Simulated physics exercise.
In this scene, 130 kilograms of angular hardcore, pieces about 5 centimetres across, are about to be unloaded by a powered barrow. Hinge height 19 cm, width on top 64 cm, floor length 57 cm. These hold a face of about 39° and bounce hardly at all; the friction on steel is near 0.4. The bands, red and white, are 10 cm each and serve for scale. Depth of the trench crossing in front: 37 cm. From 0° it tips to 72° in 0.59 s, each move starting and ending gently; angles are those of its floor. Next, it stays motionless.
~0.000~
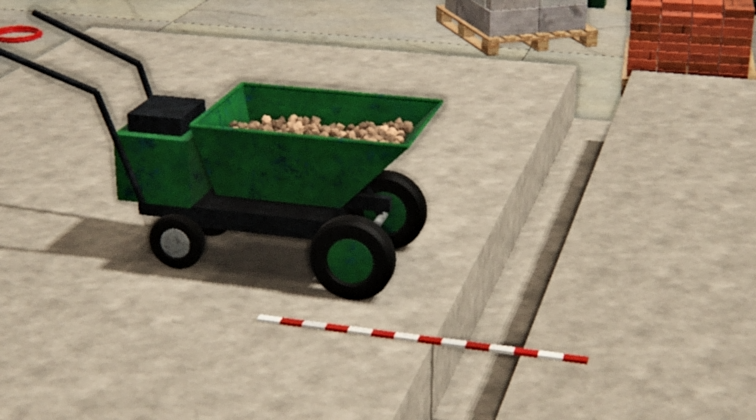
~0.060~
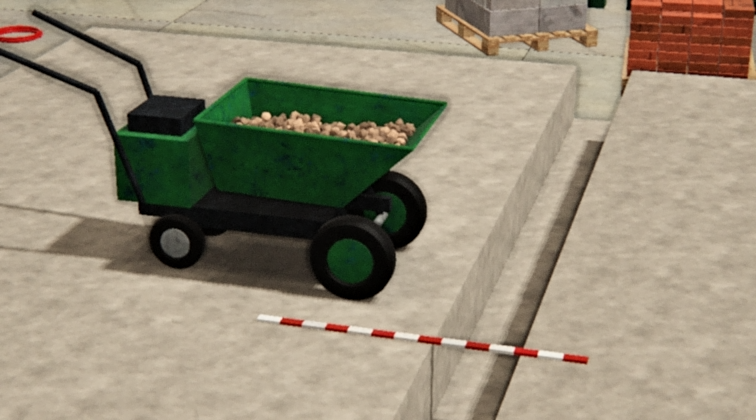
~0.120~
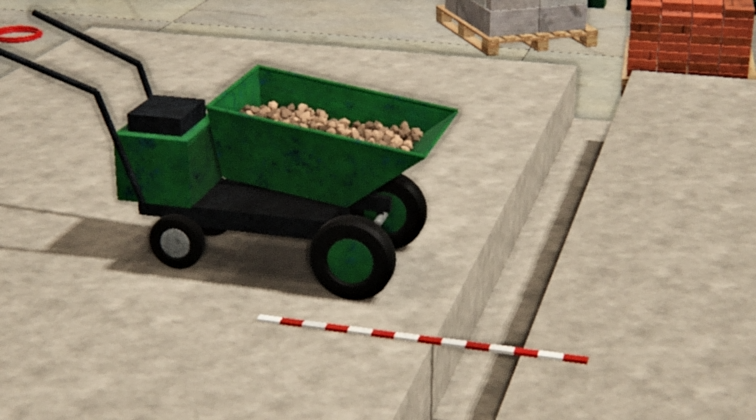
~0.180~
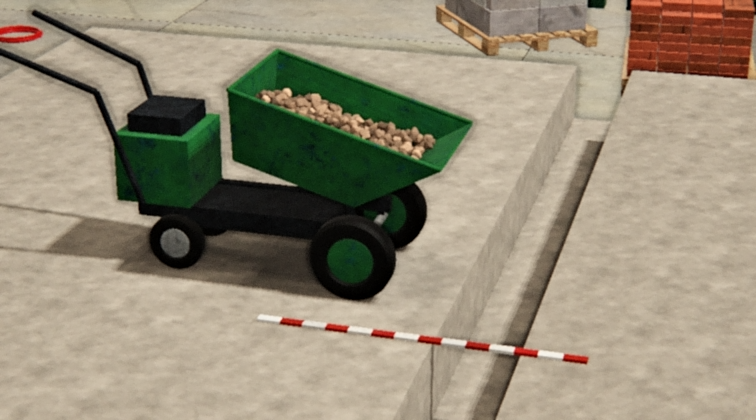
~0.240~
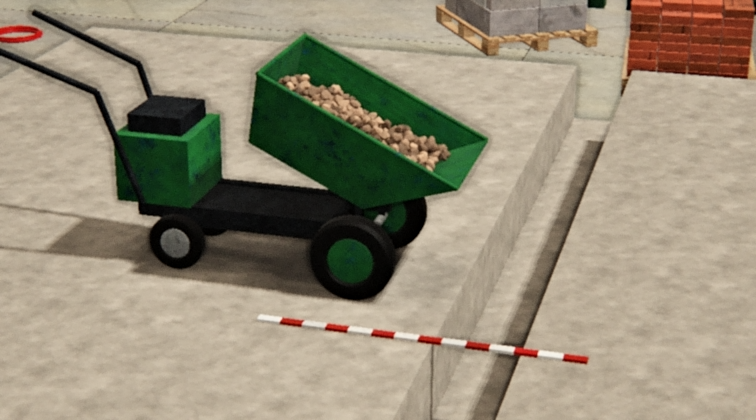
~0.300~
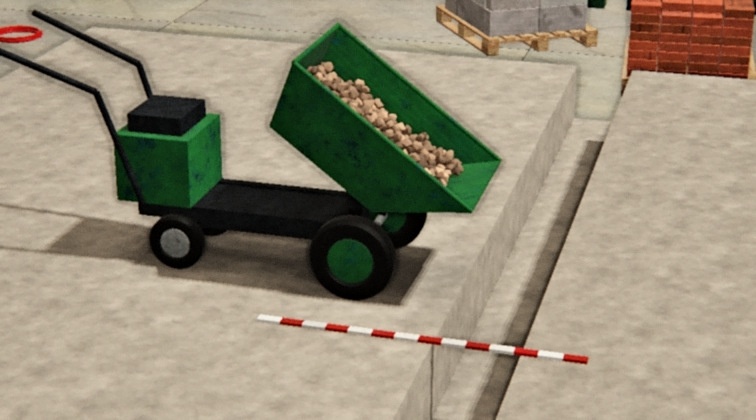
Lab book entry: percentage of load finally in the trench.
Approx. 56 percent.
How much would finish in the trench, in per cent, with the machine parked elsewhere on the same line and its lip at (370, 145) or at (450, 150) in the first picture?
90 % and 10 %.
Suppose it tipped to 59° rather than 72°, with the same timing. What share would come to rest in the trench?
It would be close to 35 percent.
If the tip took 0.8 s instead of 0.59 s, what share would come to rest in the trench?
With that timing, about 70 per cent.
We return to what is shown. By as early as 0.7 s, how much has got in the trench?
About 15%.
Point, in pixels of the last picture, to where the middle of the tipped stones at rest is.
I'd point to around (538, 334).
After 0.4 s the floor is at 60°; 100 % in the tray; the foremost stones are at (474, 229).
After 0.7 s the floor is at 72°; 84 % in the tray, 14 % in the trench, 2 % past the trench; the foremost stones are at (554, 289).
After 1.0 s the floor is at 72°; 12 % in the tray, 43 % in the trench, 45 % past the trench; the foremost stones are at (745, 317).
After 3.0 s the floor is at 72°; 0 % in the tray, 56 % in the trench, 44 % past the trench; the foremost stones are past the picture's edge.
